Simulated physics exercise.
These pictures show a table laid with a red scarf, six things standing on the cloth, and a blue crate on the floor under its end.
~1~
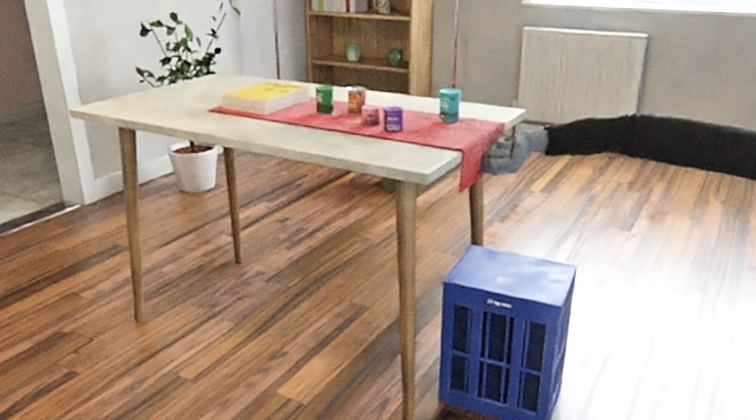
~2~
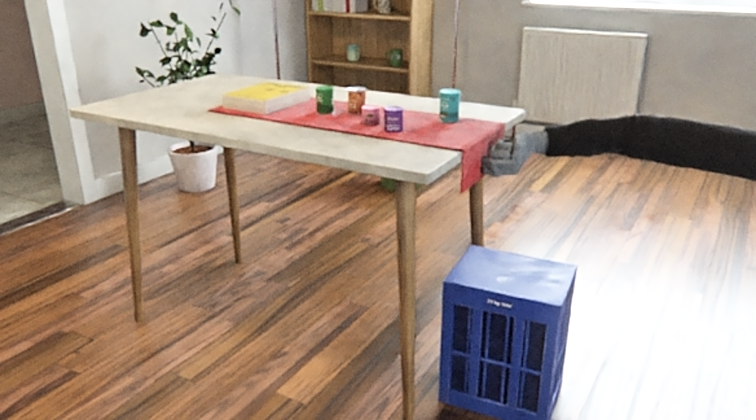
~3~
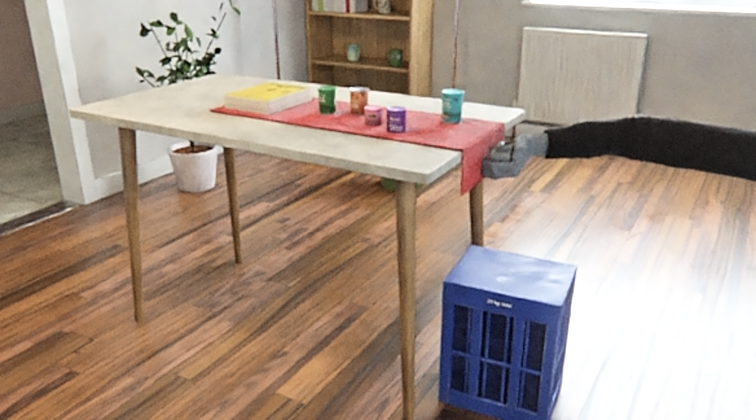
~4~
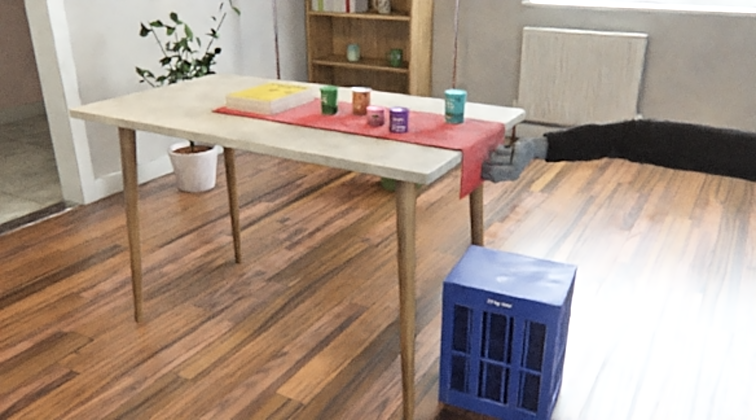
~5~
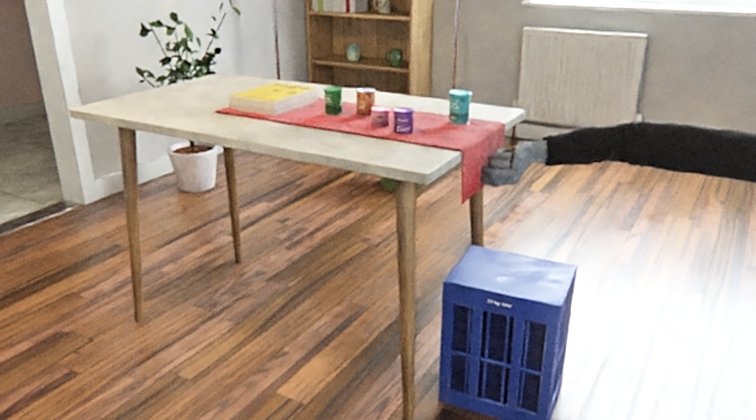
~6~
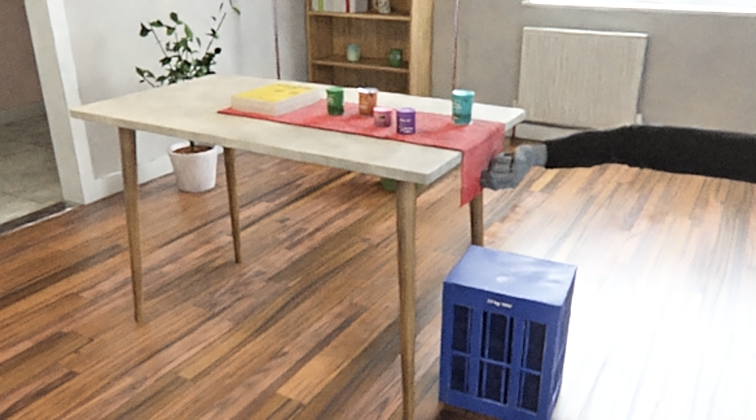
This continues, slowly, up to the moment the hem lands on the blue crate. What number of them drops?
It carries off two.
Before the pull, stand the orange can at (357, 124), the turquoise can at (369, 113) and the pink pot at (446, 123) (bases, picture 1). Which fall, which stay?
The orange can stays on; the turquoise can does not fall; the pink pot falls.
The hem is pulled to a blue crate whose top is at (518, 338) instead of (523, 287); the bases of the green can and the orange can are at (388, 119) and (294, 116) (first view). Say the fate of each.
The green can tumbles off, the orange can holds on.
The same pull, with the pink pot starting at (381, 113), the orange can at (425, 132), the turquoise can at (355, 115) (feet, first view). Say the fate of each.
The pink pot remains up, the orange can is carried off, the turquoise can remains up.
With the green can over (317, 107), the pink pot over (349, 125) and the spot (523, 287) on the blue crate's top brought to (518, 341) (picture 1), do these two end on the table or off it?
The green can keeps its place on top, the pink pot is carried off.
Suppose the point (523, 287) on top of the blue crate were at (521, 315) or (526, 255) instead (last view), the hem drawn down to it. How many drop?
In that case 3 and 1.
Soon after, hem near (481, 233); turquoise can gone.
Then, hem on the crate; turquoise can and purple pot gone.
At rest, hem on the crate; turquoise can and purple pot gone. The answer is two.
